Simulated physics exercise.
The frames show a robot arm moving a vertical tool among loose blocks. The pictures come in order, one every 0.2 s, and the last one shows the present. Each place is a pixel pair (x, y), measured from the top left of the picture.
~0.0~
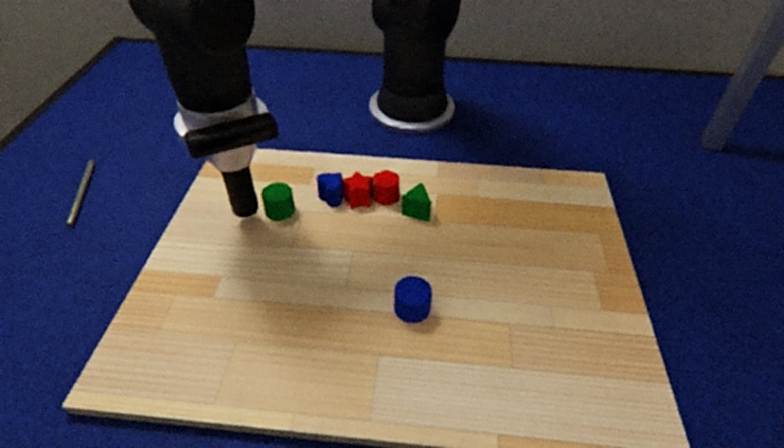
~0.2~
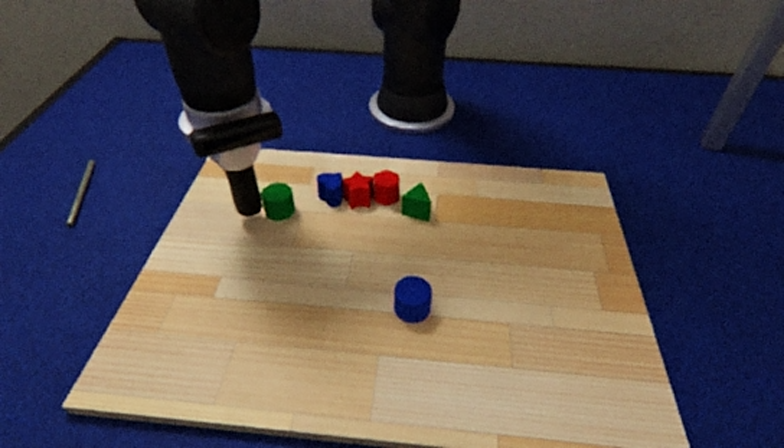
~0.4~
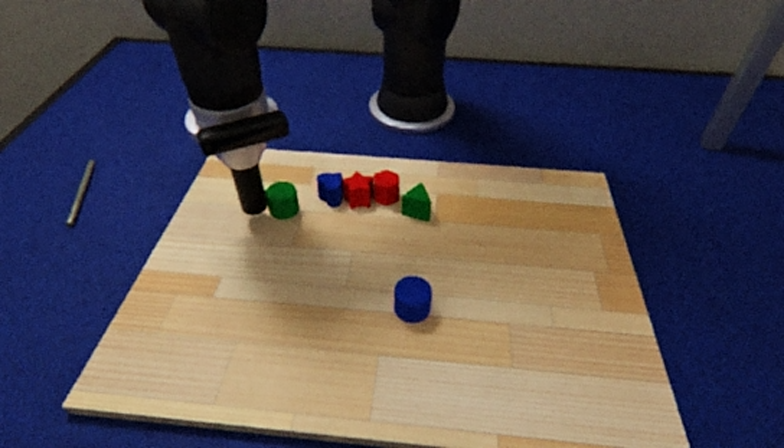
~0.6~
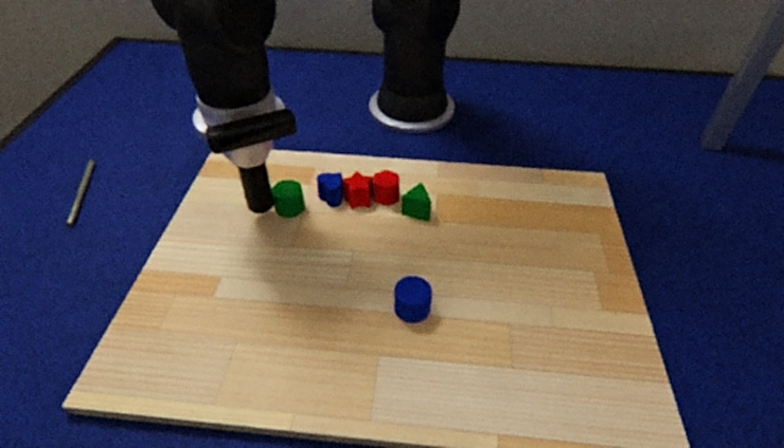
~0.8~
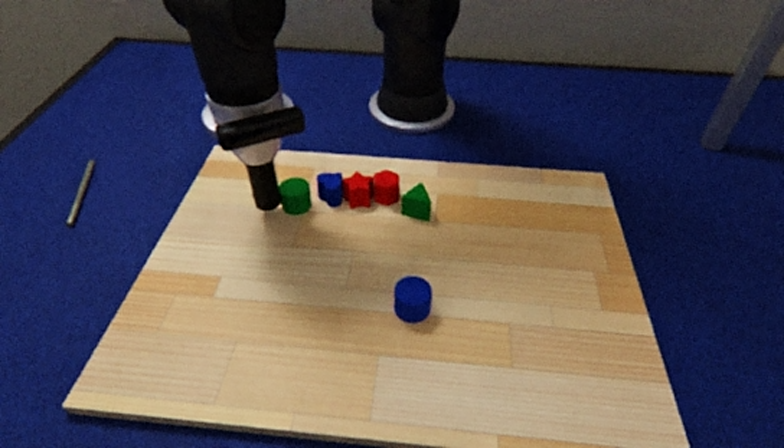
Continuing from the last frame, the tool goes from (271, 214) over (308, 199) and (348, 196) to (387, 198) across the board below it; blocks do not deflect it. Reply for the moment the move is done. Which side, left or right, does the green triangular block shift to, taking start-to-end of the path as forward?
Facing from start to end, it shifts right.
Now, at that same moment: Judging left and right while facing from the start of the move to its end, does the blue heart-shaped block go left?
Going by the path, yes.
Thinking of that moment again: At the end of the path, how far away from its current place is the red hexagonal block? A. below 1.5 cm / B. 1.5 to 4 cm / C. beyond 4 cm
C (beyond 4 cm)
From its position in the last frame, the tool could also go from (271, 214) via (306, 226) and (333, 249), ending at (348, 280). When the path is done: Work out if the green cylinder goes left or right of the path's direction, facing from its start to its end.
Shifts left.
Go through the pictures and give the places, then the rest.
In the first picture, tool tip at (246, 210); block tops, green cylinder at (276, 192); blue heart-shaped block at (330, 179); red star block at (358, 181); red hexagonal block at (387, 178); green triangular block at (418, 193).
In the second picture, tool at (250, 209); blocks unchanged.
In the third picture, tool at (255, 207); green cylinder at (281, 190).
In the fourth picture, tool at (261, 206); green cylinder at (287, 188).
In the fifth picture, tool at (268, 203); green cylinder at (294, 186); blue heart-shaped block at (330, 179); red star block at (358, 181); red hexagonal block at (387, 178); green triangular block at (418, 193).
What follows on the original path. One third of the way, tool at (307, 188); green cylinder at (328, 168); blue heart-shaped block at (354, 167), turned 50° clockwise; red star block at (364, 180); red hexagonal block at (393, 179).
Two thirds of the way, tool at (347, 186); green cylinder at (352, 161); blue heart-shaped block at (379, 159), turned 60° clockwise; red star block at (373, 182), turned 25° clockwise; red hexagonal block at (402, 180), turned 15° anticlockwise.
At the end, tool at (388, 187); green cylinder at (353, 161); blue heart-shaped block at (379, 158), turned 60° clockwise; red star block at (410, 185), turned 50° clockwise; red hexagonal block at (435, 182), turned 25° anticlockwise; green triangular block at (433, 198), turned 50° clockwise.
